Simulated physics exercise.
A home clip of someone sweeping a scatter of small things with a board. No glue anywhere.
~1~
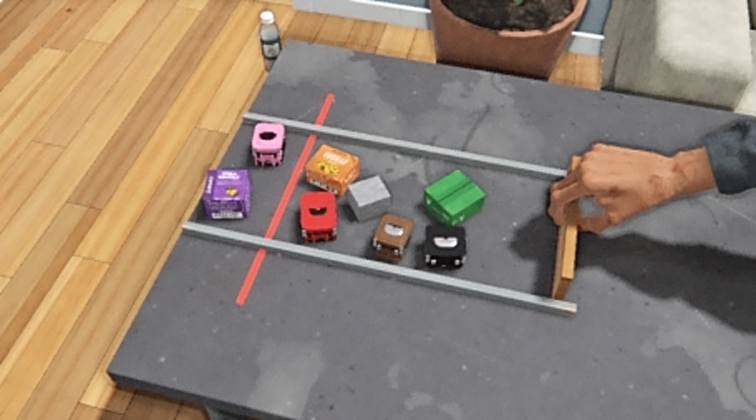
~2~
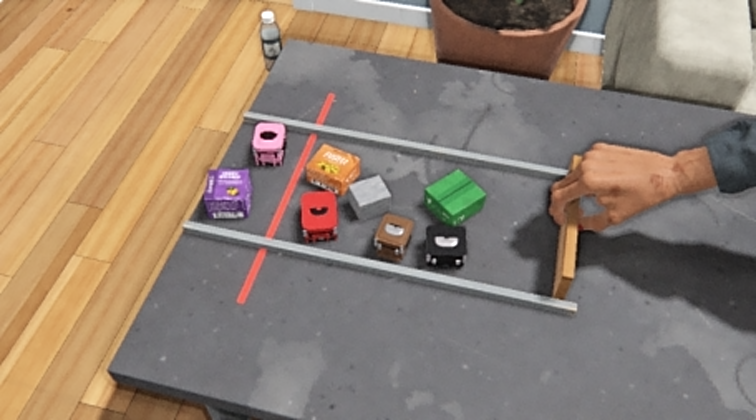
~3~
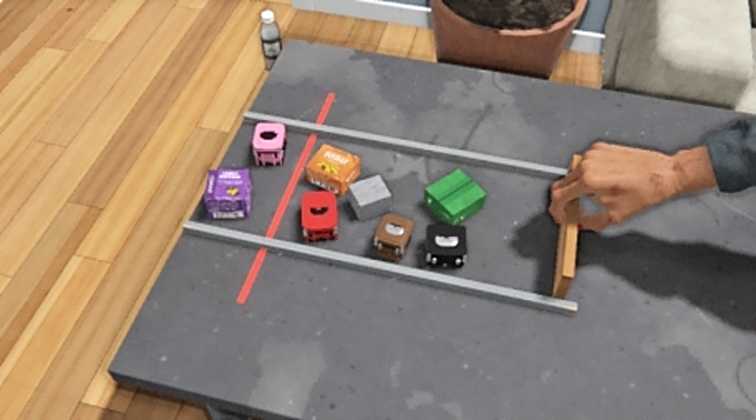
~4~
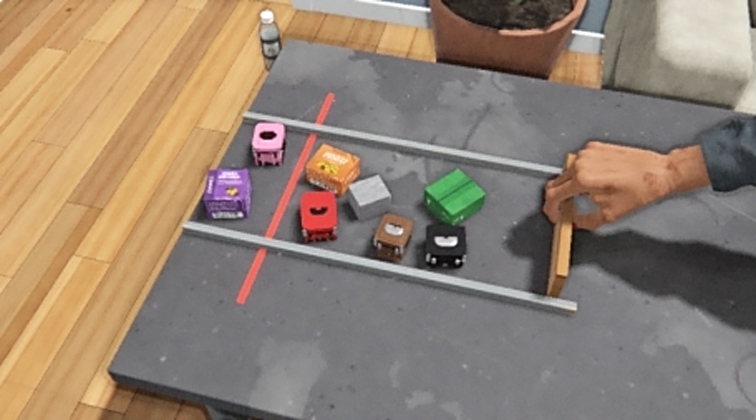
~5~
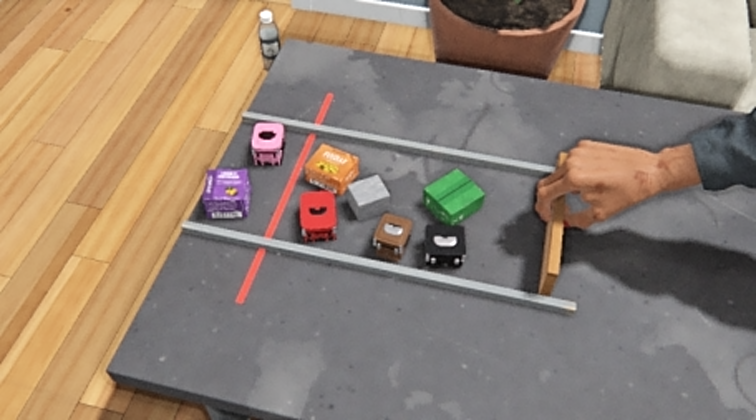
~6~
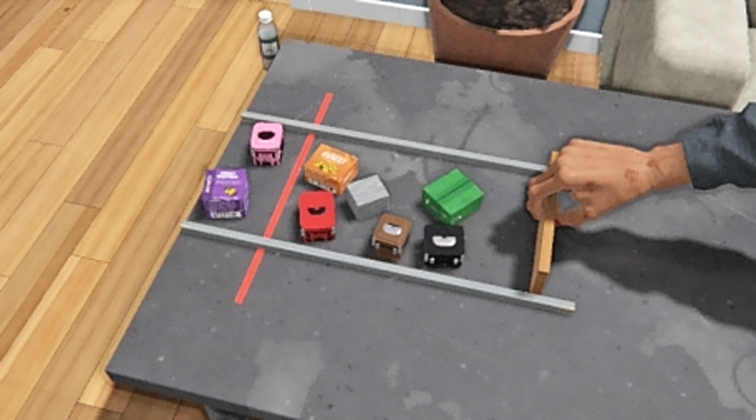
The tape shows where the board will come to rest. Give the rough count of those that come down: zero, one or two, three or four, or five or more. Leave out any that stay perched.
The number that fall off is one or two.
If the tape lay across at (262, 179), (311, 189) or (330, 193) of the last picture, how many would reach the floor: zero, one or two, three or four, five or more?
The falls would be three or four; one to two; none.
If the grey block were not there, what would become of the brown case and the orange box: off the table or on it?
The brown case does not fall; the orange box survives.
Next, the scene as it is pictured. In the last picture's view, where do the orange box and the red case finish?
Near (239, 151) and (200, 193).
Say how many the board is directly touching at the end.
3 of them.
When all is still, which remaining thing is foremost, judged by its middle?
That is the red case.
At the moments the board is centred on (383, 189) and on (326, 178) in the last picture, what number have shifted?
By then 6, and 8.
Soon after, none off yet; purple box at rest near (227, 193); pink case at rest near (268, 144); orange box at rest near (331, 170).
Then, none off yet; purple box at rest near (227, 193); pink case at rest near (268, 144); orange box moved about its own width near (302, 161).
By the end, the number that fall off is one or two; fallen, pink case and purple box.
